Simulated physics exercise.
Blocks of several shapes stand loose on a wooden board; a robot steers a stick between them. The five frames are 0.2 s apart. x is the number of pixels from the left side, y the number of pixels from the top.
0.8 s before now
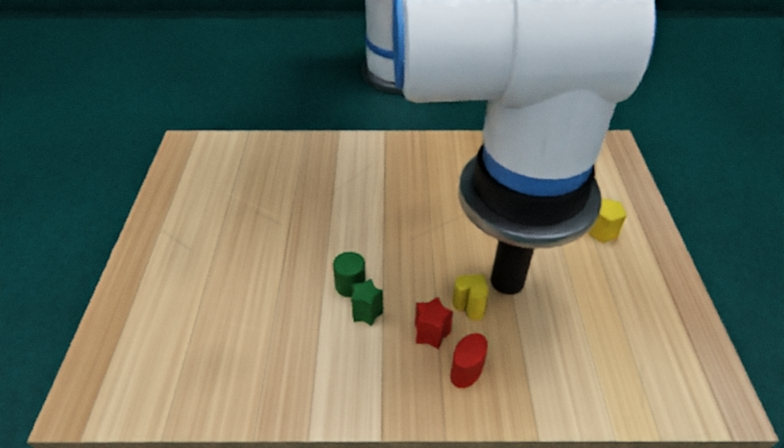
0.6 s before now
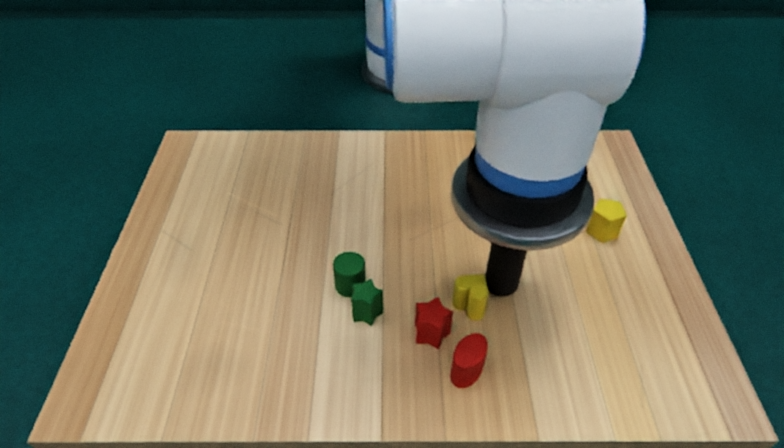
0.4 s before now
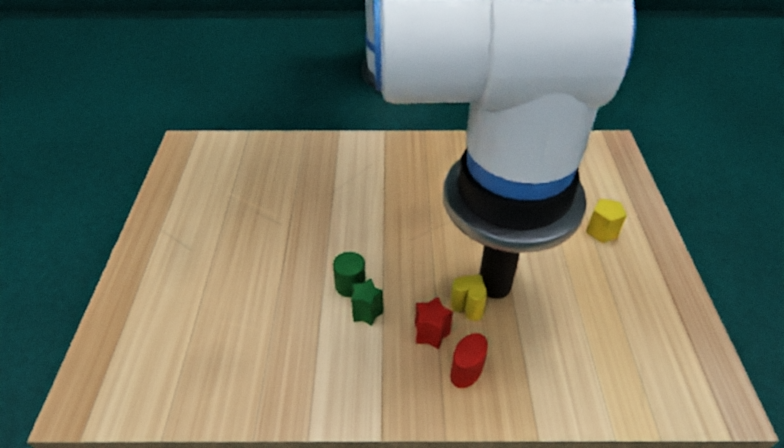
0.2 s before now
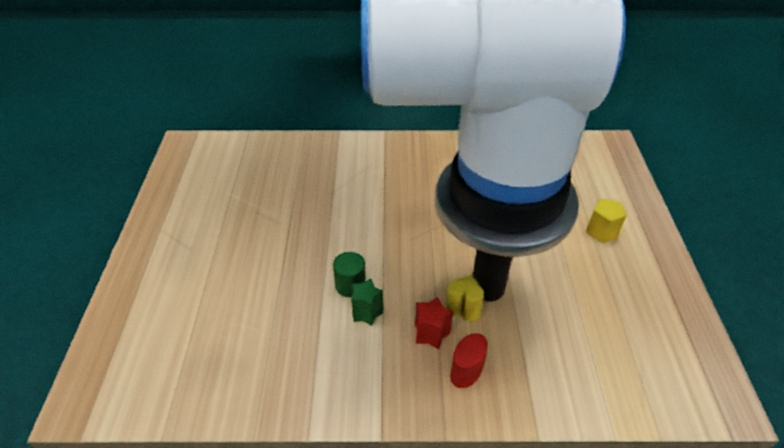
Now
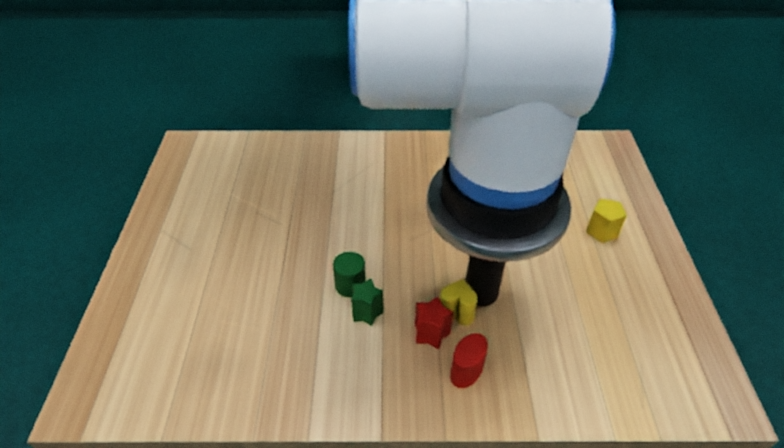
A robot arm holding a dark stick moves slowly left across a wooden board, closing in on a small yellow heart block. The stick then nudges the heart block a short way left, up close beside the red star block, while the red oval, the green blocks and the other yellow block stay still.
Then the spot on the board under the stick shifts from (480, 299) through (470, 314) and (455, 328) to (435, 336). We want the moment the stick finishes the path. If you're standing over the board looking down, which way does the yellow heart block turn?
Clockwise, looking down.
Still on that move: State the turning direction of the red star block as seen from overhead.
Looking down on the board, it turns counter-clockwise.
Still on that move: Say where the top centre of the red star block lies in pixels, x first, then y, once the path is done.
Around (381, 333).
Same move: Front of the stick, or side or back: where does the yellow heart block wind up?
The stick should keep driving it forward.
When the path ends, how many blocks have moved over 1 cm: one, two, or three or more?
Two get moved.
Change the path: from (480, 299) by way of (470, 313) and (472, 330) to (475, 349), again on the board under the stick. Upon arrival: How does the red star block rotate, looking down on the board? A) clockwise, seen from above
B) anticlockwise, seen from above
B.
What follows on the original path. Halfway along, stick (464, 315); red star block (414, 321), turned 25° anticlockwise; yellow heart block (435, 305), turned 20° clockwise.
At the end, stick (436, 329); red star block (381, 333), turned 20° anticlockwise; yellow heart block (405, 318), turned 25° clockwise; red oval not moved.
